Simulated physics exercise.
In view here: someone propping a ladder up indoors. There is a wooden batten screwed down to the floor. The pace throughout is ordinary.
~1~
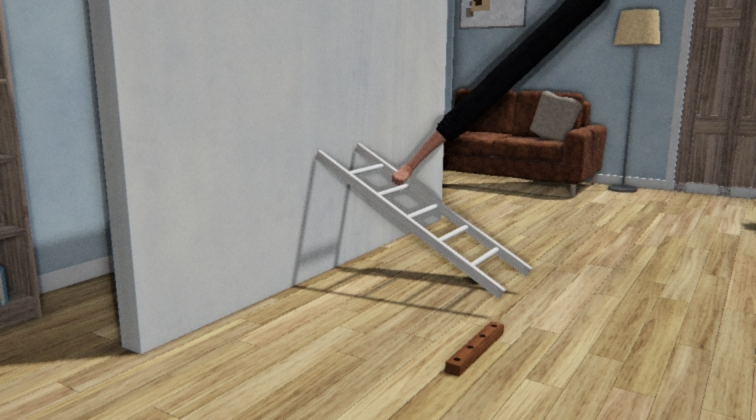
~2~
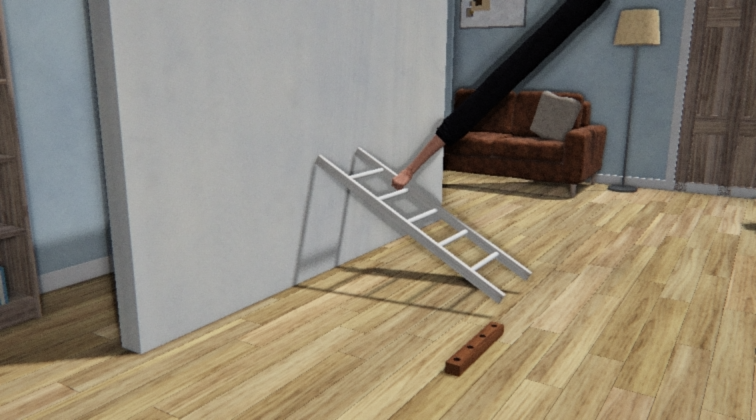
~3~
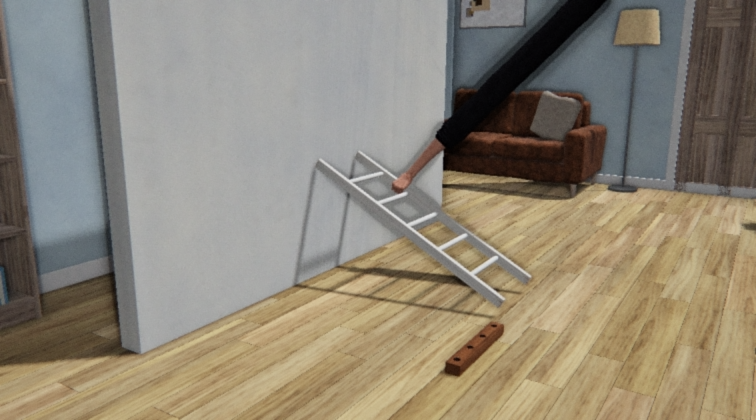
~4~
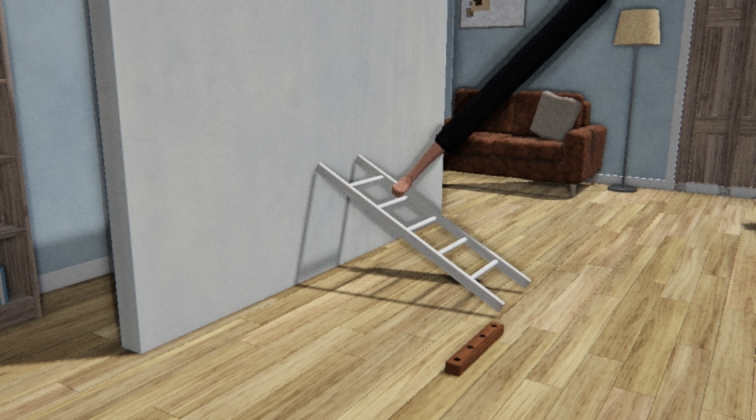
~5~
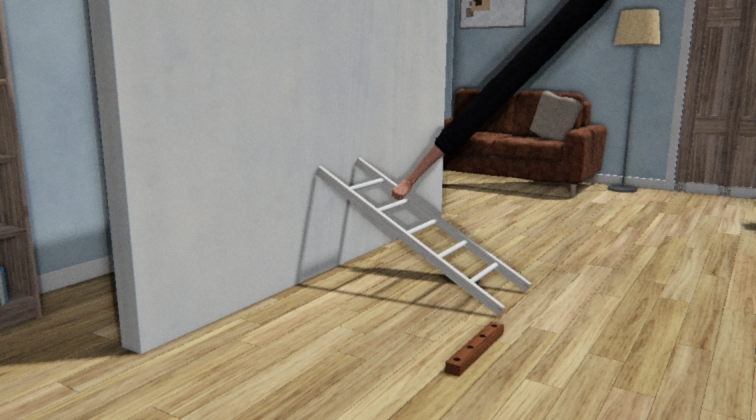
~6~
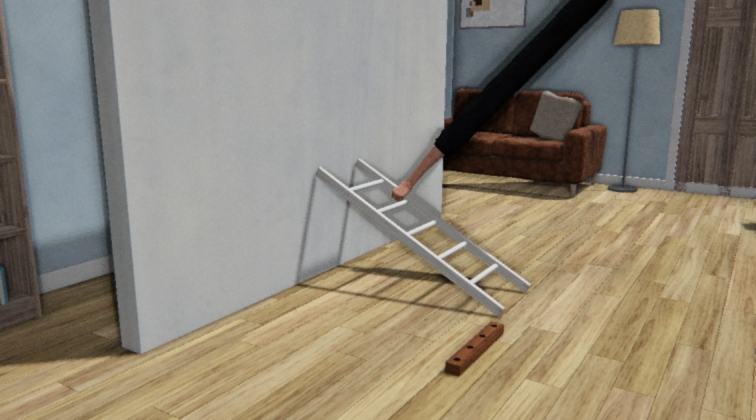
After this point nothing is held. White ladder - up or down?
Most likely it is going to collapse.
Then, 0.26 s after the last picture, white ladder tipped 11° from how it was near (428, 250).
At rest, the white ladder slips down, near (433, 282).
